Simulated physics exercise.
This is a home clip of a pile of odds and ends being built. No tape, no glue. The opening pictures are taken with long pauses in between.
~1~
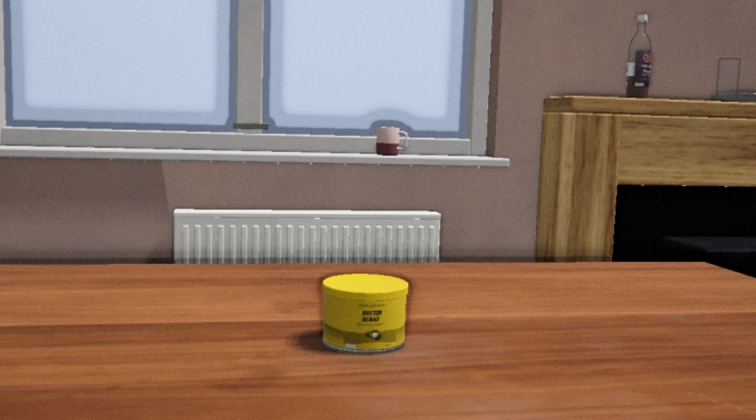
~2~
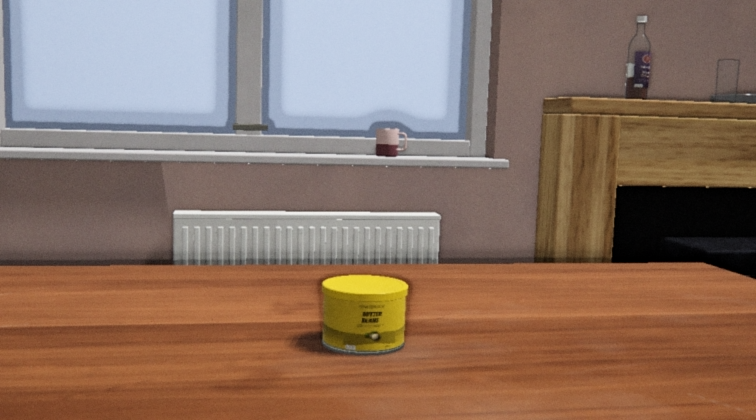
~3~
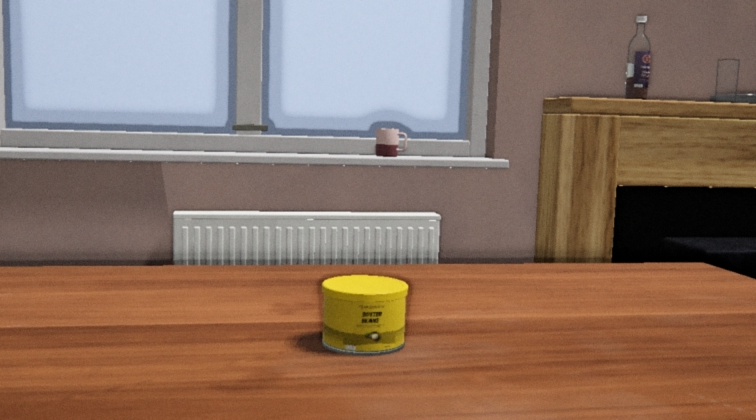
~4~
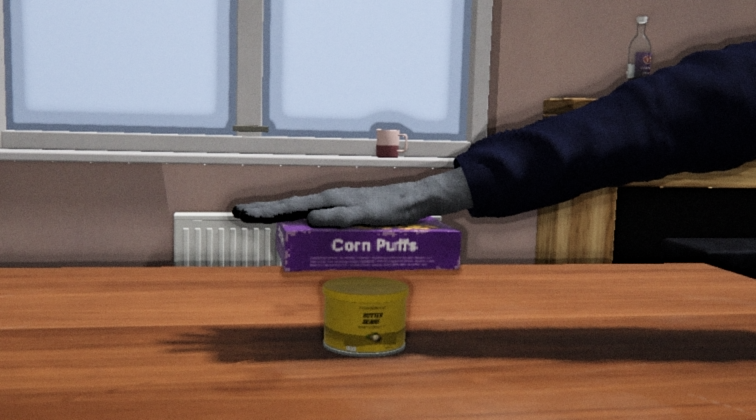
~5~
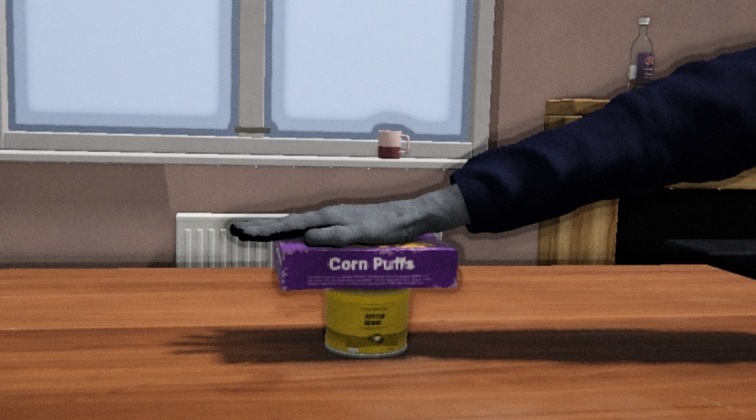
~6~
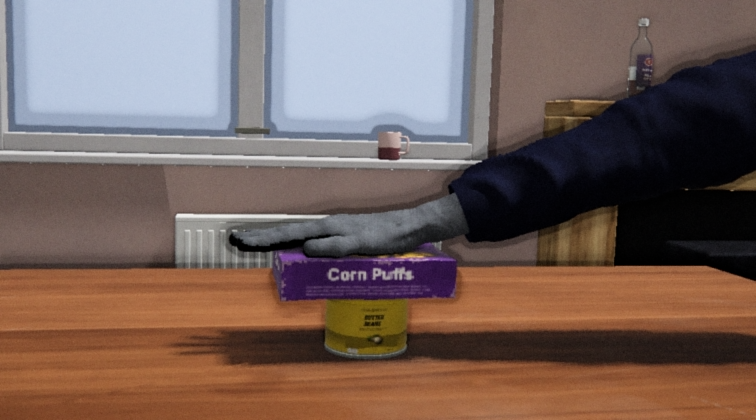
The clip opens on a yellow tub sitting alone and still on a wooden table, with a window and radiator behind it. An arm in a dark sleeve then appears from the right, its grey hand over a purple Corn Puffs packet above the tub, and lowers the packet onto the lid.
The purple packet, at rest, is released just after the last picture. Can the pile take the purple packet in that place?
It is going to rest securely.
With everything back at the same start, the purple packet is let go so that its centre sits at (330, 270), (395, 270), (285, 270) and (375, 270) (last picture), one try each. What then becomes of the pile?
Result per case: First still standing, second still standing, third toppled, fourth still standing.
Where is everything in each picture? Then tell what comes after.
The last thing is not in view yet; yellow tub (365, 312), in the first frame.
The last thing is not in view yet; yellow tub (364, 314), in the second frame.
The last thing is not in view yet; yellow tub (364, 314), in the third frame.
On its way; purple packet (364, 241); yellow tub (365, 315), in the fourth frame.
On its way; purple packet (361, 258); yellow tub (367, 316), in the fifth frame.
In place under the hand; purple packet (360, 268); yellow tub (366, 317), in the sixth frame.
Then, 0.40 s past the last view, nothing moves.
Then, 0.80 s past the last view, purple packet resting near (360, 269).
Finally, both still in place. Final places as the last picture's camera would see them, purple packet near (360, 269). The pile keeps its balance.
